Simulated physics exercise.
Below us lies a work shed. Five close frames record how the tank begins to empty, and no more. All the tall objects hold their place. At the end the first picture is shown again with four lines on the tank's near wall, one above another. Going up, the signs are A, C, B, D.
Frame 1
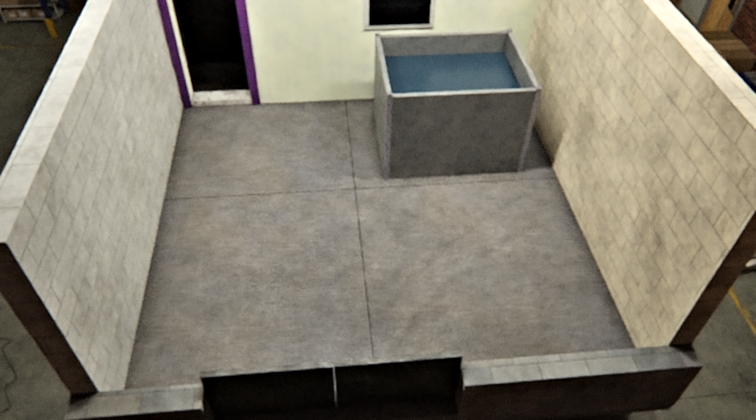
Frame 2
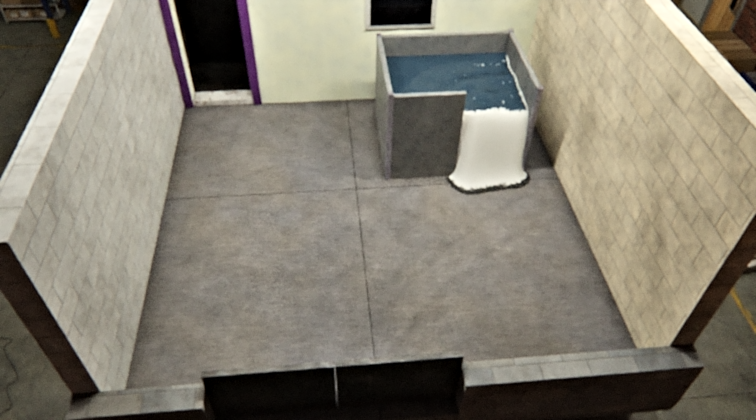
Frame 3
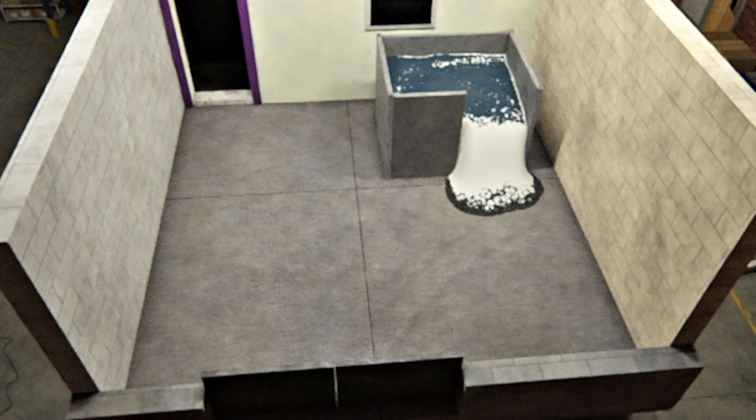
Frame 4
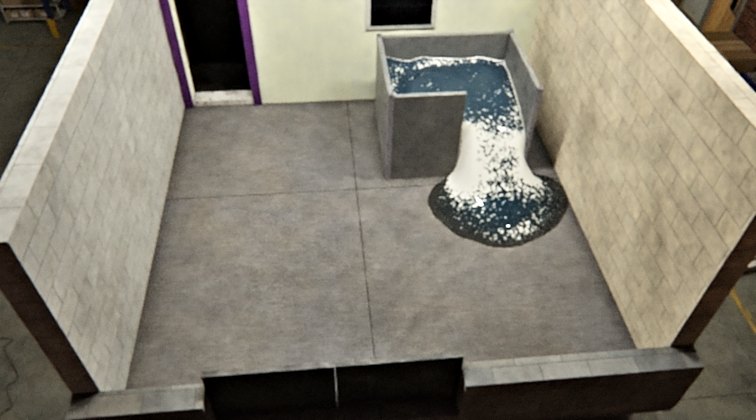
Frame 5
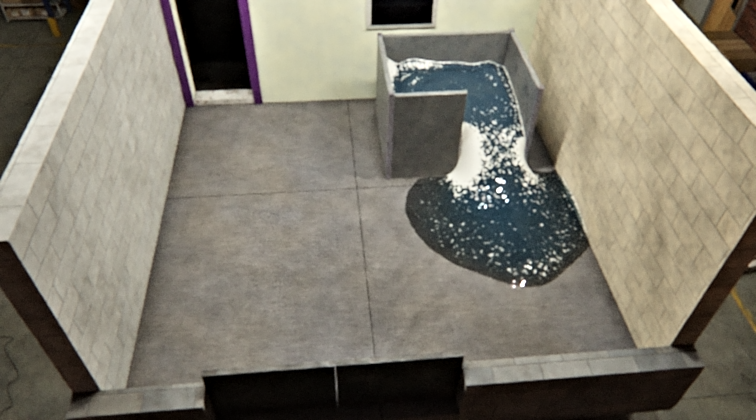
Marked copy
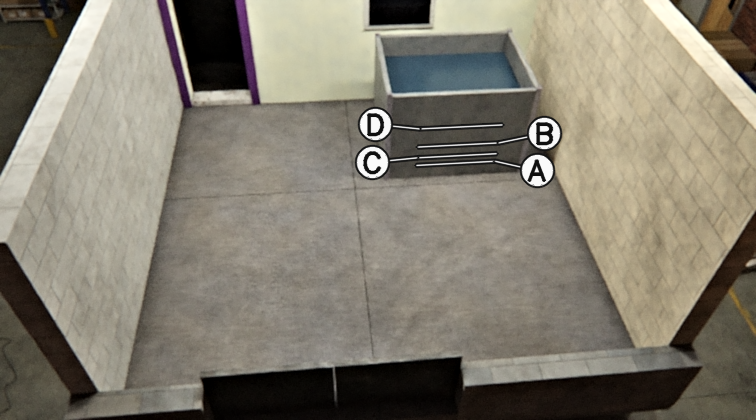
Water poured out through an opening in the front of a gray tank near the back wall, frothing white as it dropped, then spread across the shed's bare floor in a widening dark, foam-flecked puddle.
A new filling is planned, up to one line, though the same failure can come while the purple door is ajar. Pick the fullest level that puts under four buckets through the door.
B is the one.
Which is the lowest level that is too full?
The answer is D.
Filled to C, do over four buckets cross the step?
No, not at all.
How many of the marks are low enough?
Three of the four.
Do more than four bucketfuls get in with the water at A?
No.
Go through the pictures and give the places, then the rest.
Water in the tank at rest, its middle at (452, 80); foot of the purple doorway at (223, 105); shut gate at (334, 370), in the first frame.
Front seen at (525, 174), 1 % of the ground wet, in the second frame.
Front seen at (463, 206), 3 % of the ground wet, in the third frame.
Front seen at (493, 239), 7 % of the ground wet, in the fourth frame.
Front seen at (537, 280), 13 % of the ground wet, in the fifth frame.
On the marked copy, A at (455, 163); B at (458, 145); C at (457, 155); D at (461, 126); from the bottom up A, C, B, D.
With A, nothing gets over.
With B, a splash gets over, under a bucket.
With C, nothing gets over.
With D, about 10 bucketfuls get in.
